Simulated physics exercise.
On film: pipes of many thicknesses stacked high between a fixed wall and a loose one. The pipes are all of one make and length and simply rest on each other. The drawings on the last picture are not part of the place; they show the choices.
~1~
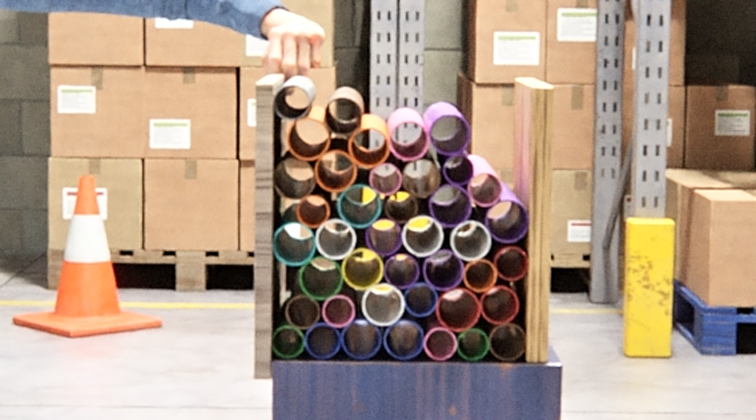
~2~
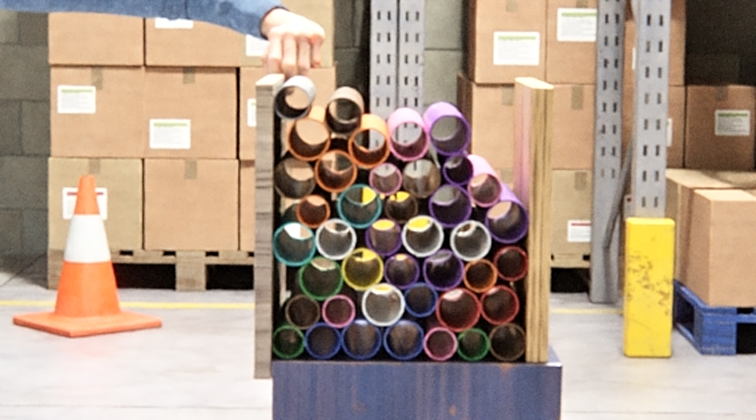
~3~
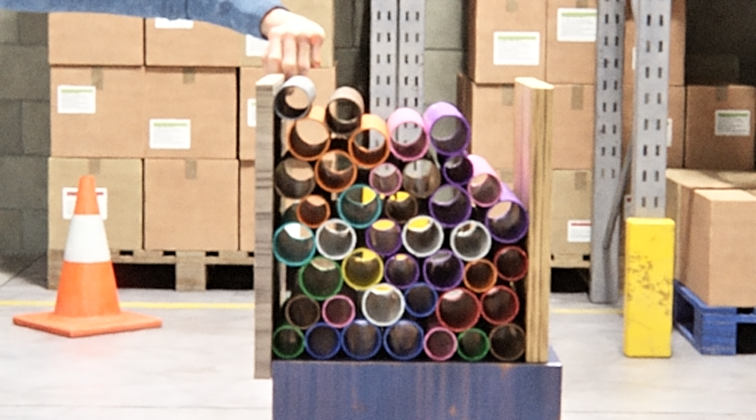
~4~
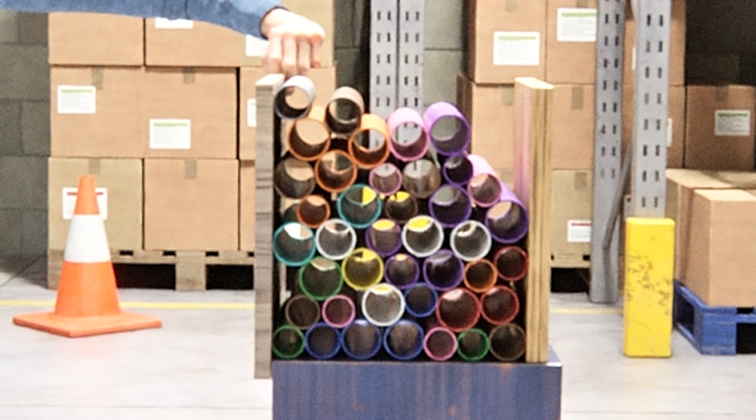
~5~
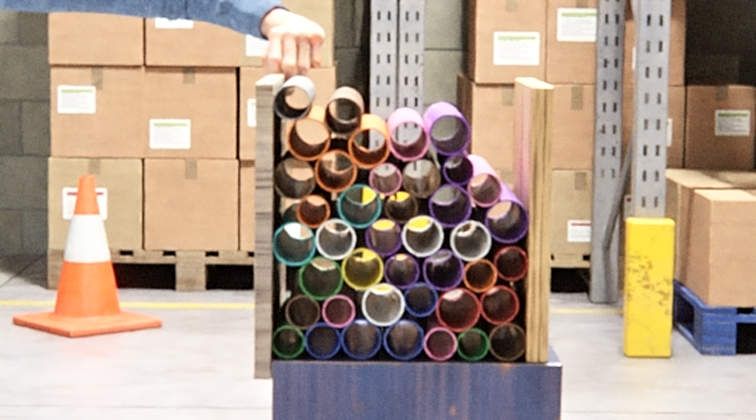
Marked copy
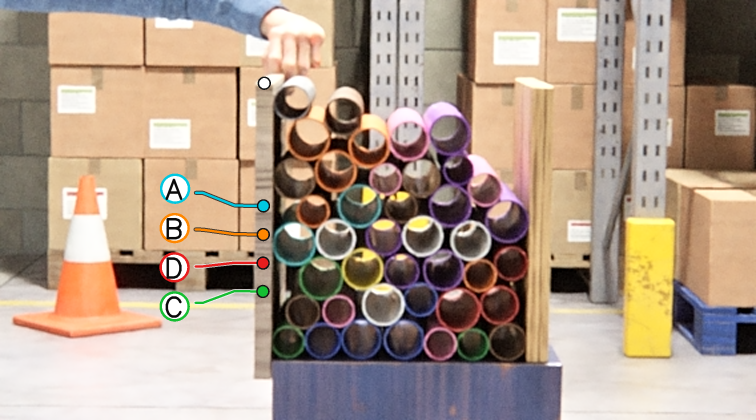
At the start, a hand reaches in from the upper left and rests at a grey pipe atop a stack of colourful pipes between two upright boards. The hand and arm stay in place, and the pipes show no clear movement through the end, with a traffic cone and stacked boxes behind.
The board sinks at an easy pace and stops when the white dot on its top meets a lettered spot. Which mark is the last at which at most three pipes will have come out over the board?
Mark A is as low as it can go.
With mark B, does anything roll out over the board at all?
At B: Yes.
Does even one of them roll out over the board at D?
Yes, at D.
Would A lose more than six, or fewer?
At A, fewer than six.
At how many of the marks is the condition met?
The number is one.
On the copy, A at (263, 206); B at (263, 234); C at (263, 291); D at (263, 263); the white dot at (264, 83).
On A. First, top of the board (273, 141).
Then, top of the board (273, 204).
Finally, top of the board (273, 205), two out over the board.
By contrast, B four out over the board; C more than three out over the board; D four out over the board.
